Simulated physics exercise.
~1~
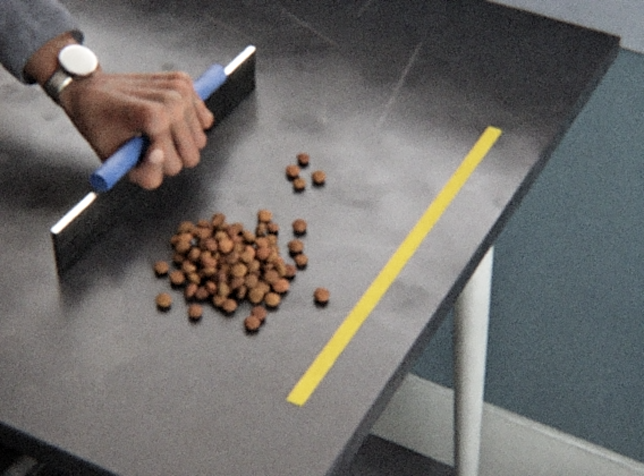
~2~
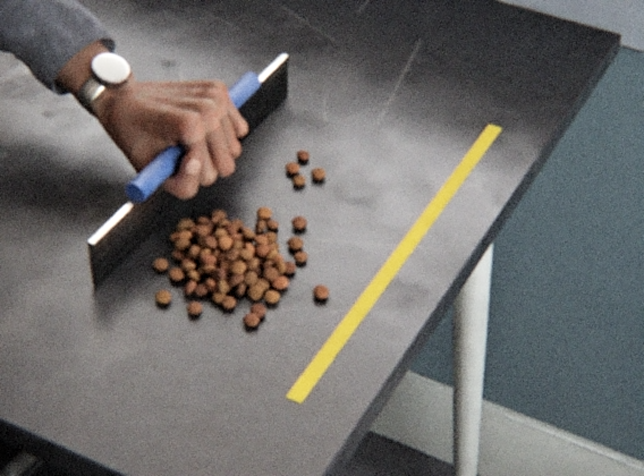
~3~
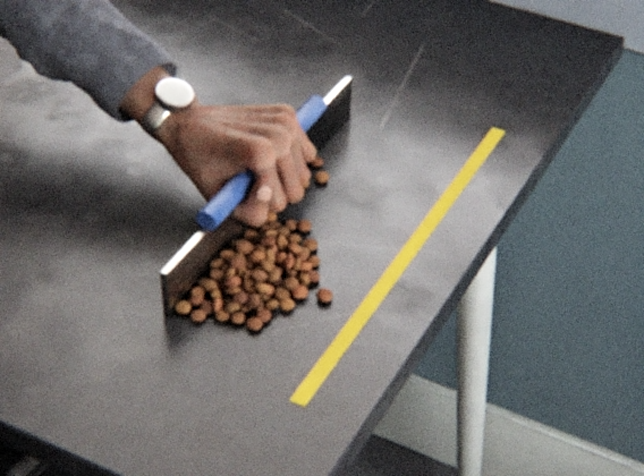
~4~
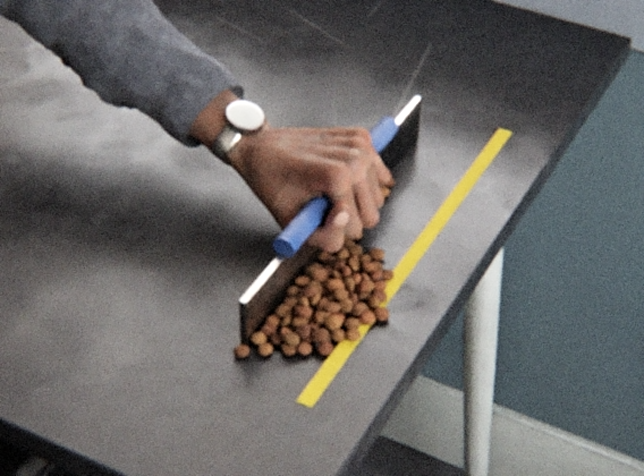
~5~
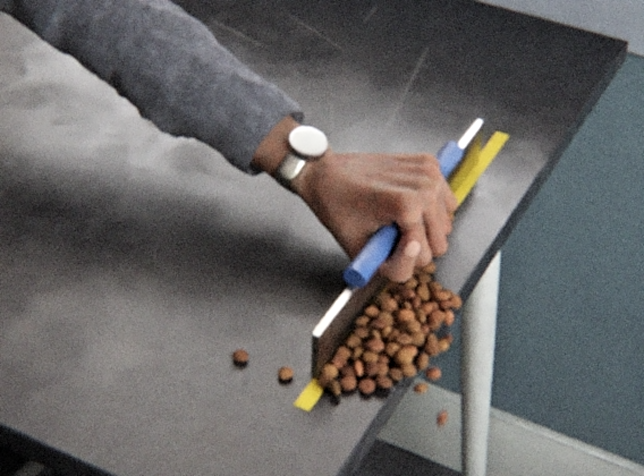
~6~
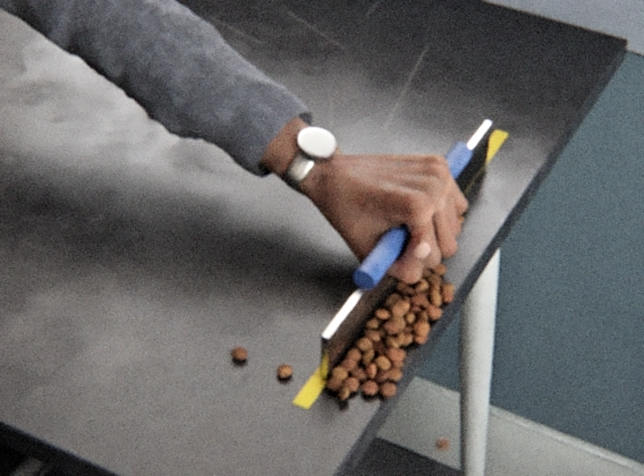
A hand gripping a blue-handled scraper pushed a heap of small brown pellets, and a few others beyond it, rightward across a dark table to a yellow tape strip, where it stopped after some had dropped off the edge and two lay left behind.
